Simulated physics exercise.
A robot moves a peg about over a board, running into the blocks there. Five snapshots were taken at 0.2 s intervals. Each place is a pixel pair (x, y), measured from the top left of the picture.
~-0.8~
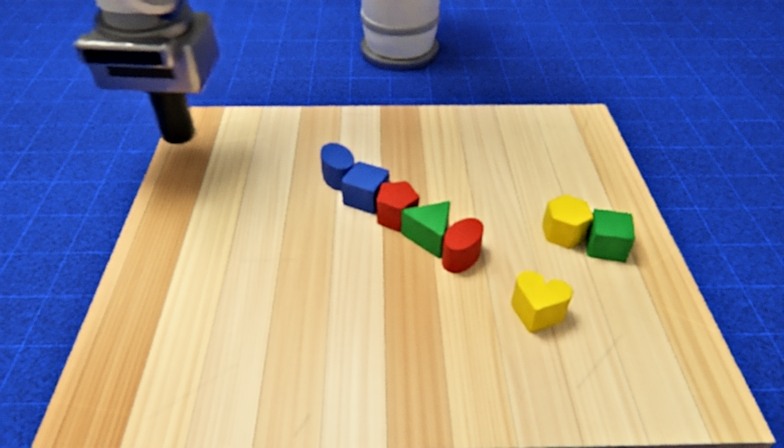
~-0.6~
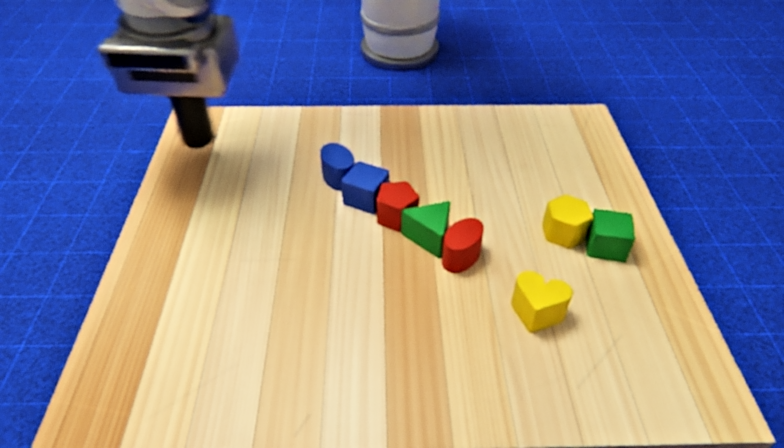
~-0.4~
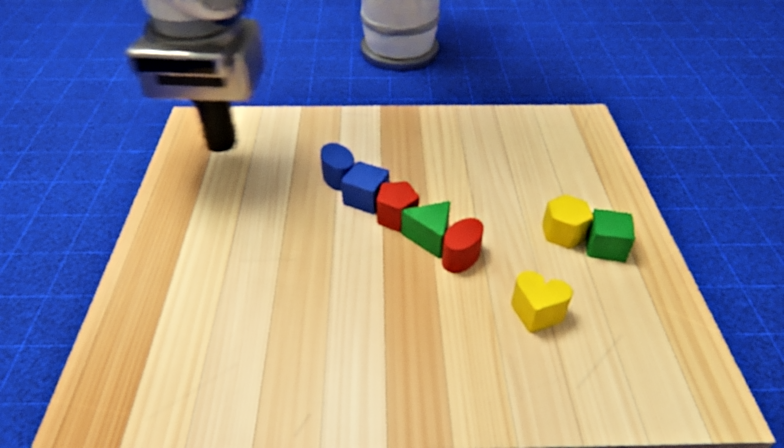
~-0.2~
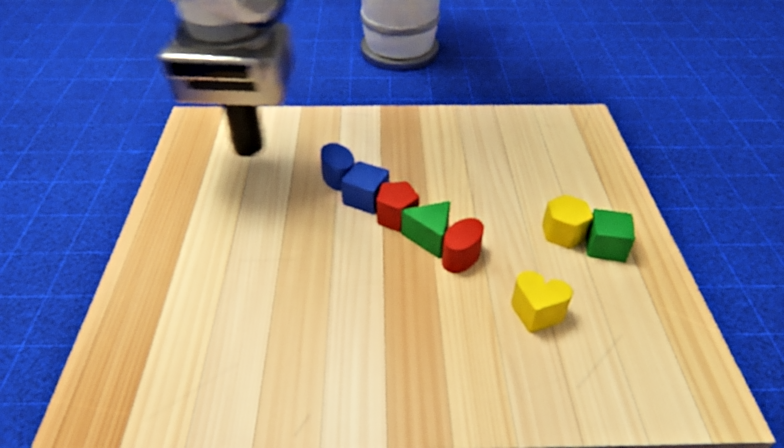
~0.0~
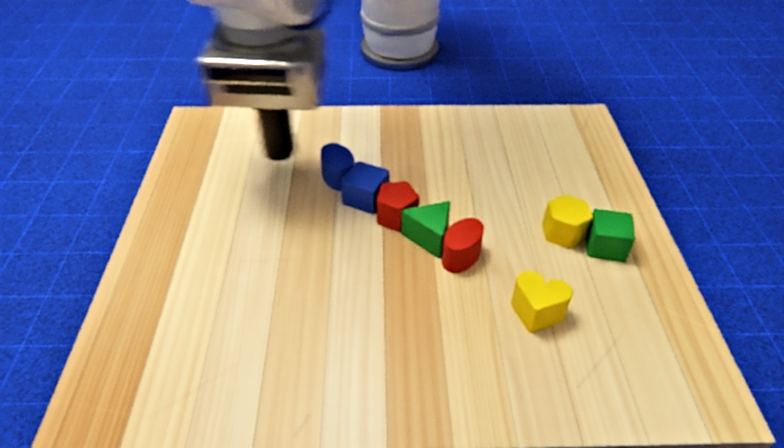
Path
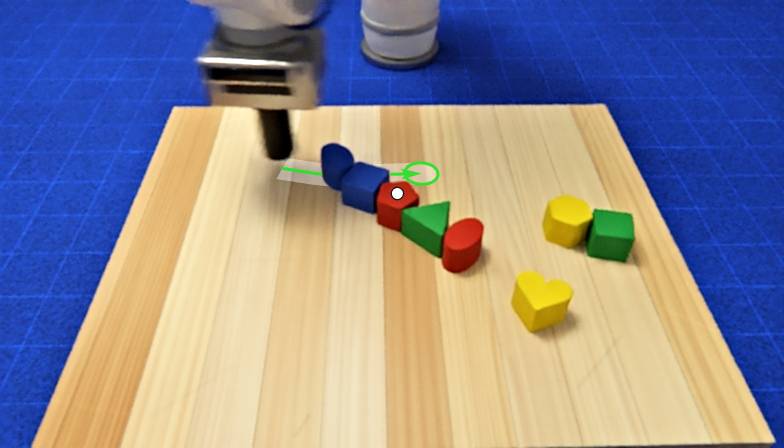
A robot arm with a dark peg moved steadily right along the back left of a wooden board, nearing a diagonal row of blue, red and green blocks, while all the blocks stayed still.
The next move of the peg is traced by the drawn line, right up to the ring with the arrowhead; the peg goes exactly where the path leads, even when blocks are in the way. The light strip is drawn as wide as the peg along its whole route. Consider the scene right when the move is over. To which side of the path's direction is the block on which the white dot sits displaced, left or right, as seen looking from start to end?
Facing the way the path runs, start to end, you'll find the block on which the white dot sits has shifted right.
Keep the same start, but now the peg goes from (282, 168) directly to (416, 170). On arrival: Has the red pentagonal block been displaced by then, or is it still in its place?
It shifts.
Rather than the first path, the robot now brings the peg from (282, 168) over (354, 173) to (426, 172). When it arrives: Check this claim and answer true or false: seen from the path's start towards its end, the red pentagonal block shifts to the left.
The statement is incorrect.
Drawn move, from (282, 168) via (351, 176), ending at (421, 173); the dot is on the red pentagonal block.
What follows on the original path. One third of the way, peg at (326, 158); blue elliptical block at (362, 155); blue square block at (387, 177), turned 25° clockwise; red pentagonal block at (407, 201), turned 25° clockwise; green triangle at (433, 220).
Two thirds of the way, peg at (375, 158); blue elliptical block at (407, 148); blue square block at (397, 176), turned 55° clockwise; red pentagonal block at (408, 202), turned 20° clockwise; green triangle at (433, 222).
At the end, peg at (422, 157); blue elliptical block at (454, 147); blue square block at (397, 176), turned 55° clockwise; red pentagonal block at (408, 202), turned 20° clockwise; green triangle at (433, 222); green square block still.
